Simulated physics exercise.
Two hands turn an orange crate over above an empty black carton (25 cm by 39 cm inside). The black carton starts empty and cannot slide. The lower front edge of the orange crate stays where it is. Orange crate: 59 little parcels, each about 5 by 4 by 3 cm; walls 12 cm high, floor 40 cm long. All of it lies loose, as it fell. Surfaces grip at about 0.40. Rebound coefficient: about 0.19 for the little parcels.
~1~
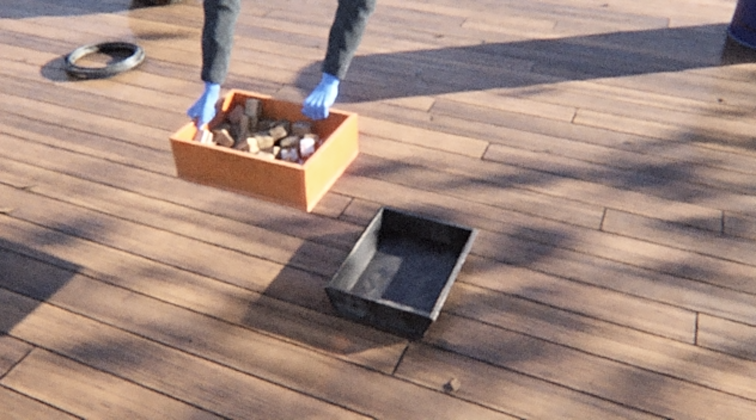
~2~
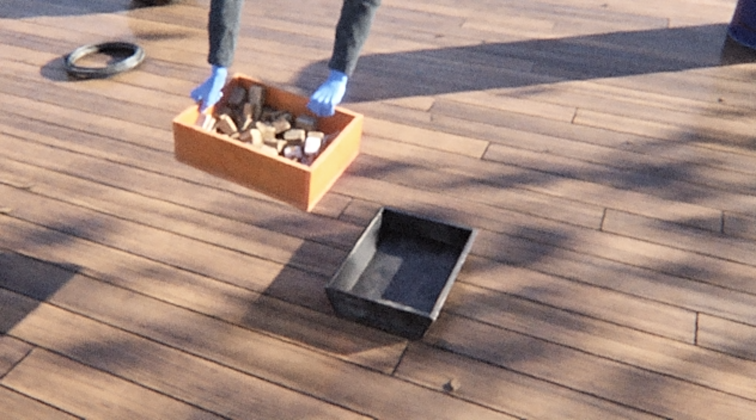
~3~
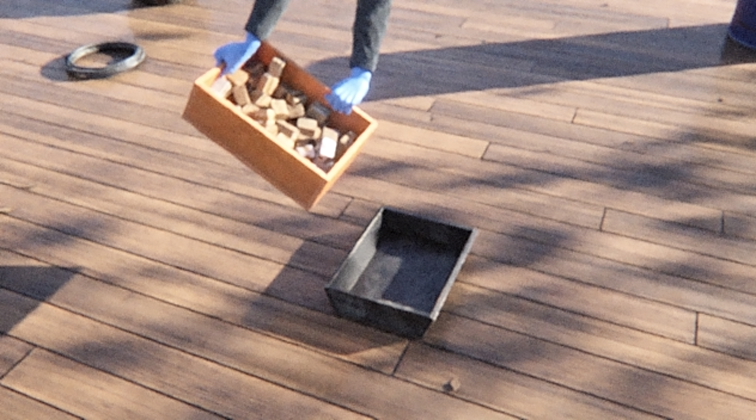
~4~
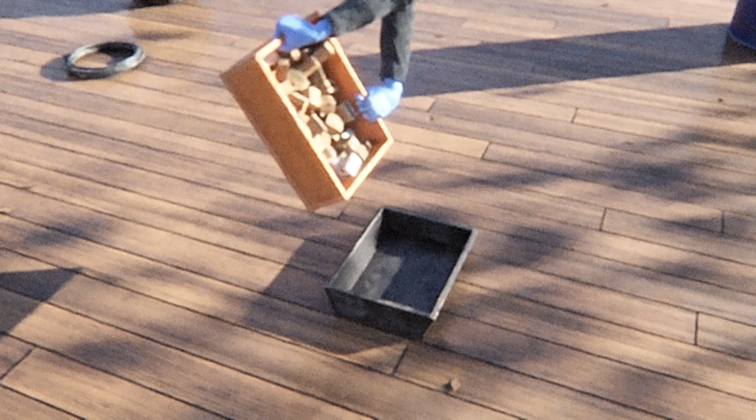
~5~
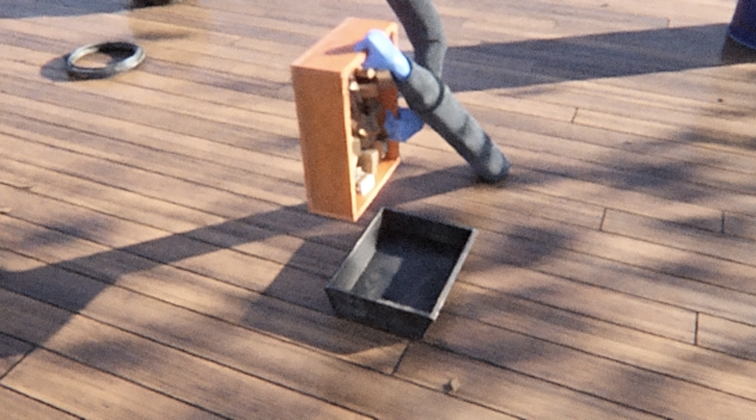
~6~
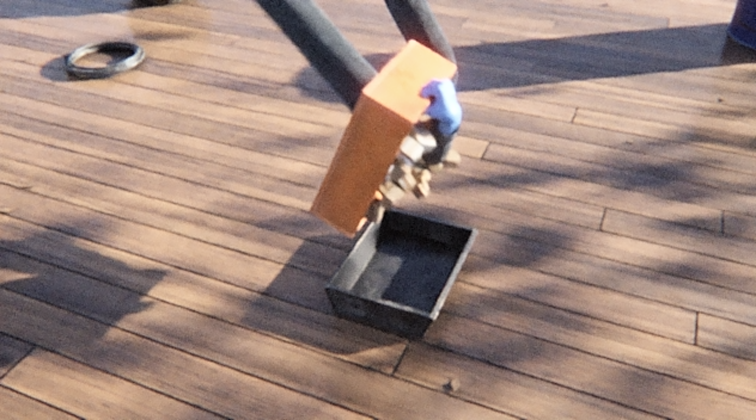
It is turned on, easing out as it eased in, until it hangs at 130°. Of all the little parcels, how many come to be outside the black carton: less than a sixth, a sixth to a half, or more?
Ending outside the black carton: A sixth to a half of them.
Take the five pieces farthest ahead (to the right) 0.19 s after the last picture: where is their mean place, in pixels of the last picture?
Around (522, 294).
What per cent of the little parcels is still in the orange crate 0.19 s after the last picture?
About 20 per cent.
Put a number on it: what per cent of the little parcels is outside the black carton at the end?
About 40 per cent.
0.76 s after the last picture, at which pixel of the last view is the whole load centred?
Around (435, 280).
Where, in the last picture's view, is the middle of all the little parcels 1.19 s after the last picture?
Around (435, 280).
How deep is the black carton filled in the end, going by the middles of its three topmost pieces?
Some 6 cm.
Then, 0.19 s after the last picture, tilt 130°; 13 still in the orange crate, 11 in the black carton, 19 outside the black carton and 16 in the air.
Then, 0.43 s after the last picture, tilt 130°; 35 in the black carton and 24 outside the black carton.
Then, 0.76 s after the last picture, tilt 130°; 35 in the black carton and 24 outside the black carton.
Outcome (1.19 s after the last picture), 35 in the black carton and 24 outside the black carton. Asked share, 24 of 59, 41 per cent.
